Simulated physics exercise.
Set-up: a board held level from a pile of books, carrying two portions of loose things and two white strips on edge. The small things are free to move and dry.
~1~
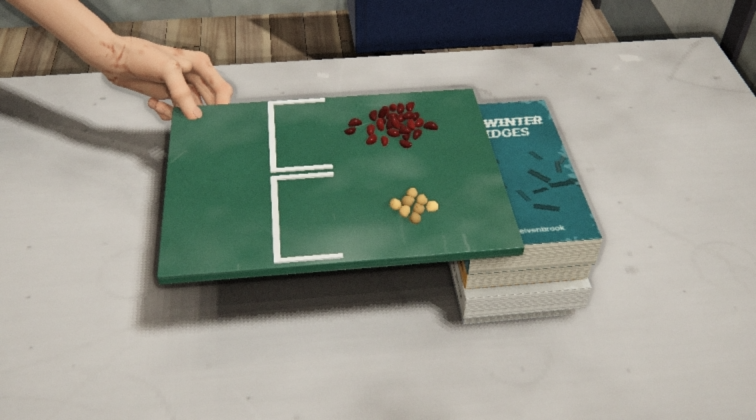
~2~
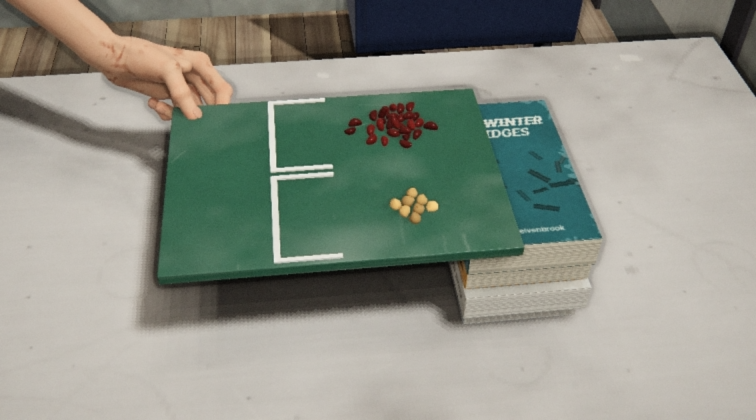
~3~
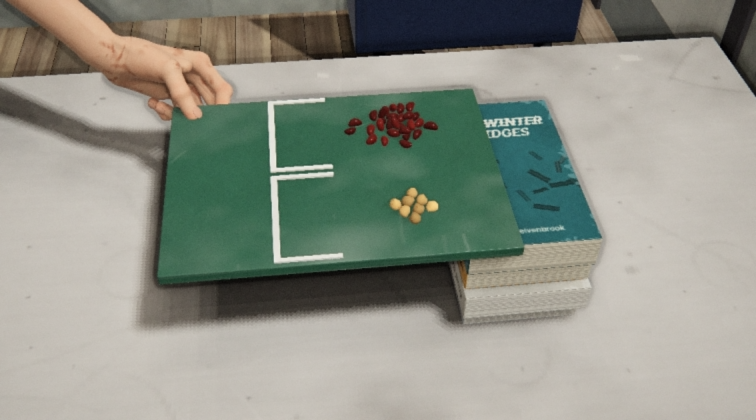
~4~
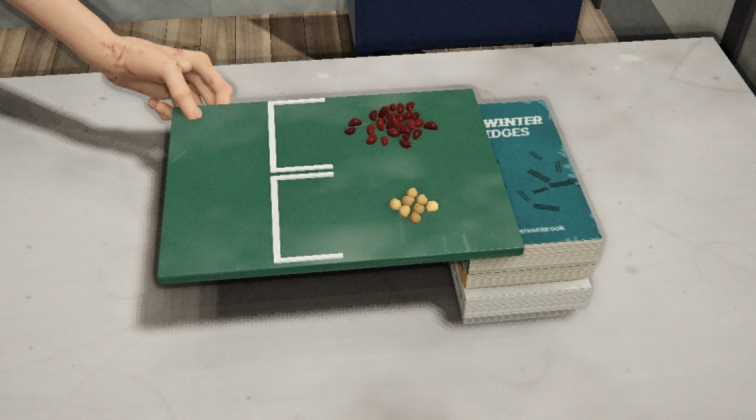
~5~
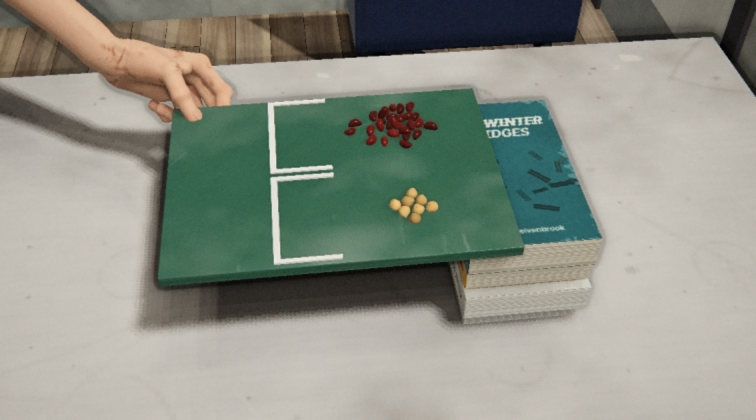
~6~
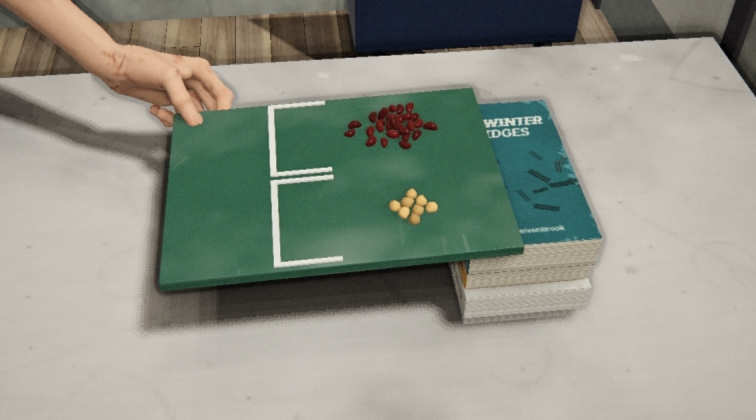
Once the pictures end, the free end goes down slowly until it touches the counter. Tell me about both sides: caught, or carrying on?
Nearer batch: It makes it past. Farther batch: It makes it past.
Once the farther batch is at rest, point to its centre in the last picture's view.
I'd say somewhere about (178, 229).
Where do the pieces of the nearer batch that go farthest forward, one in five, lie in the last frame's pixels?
Its middle rests roughly at (102, 323).
Then, 0.38 s past the last view, board sloping at 9°; nearer batch where it was; farther batch where it was.
Then, 0.87 s past the last view, board sloping at 18°; nearer batch on its way down; farther batch where it was.
Then, 1.39 s past the last view, board resting at 26°; nearer batch most past its bar; farther batch about half past its bar.
Finally, board resting at 26°; nearer batch all past its bar; farther batch most past its bar.
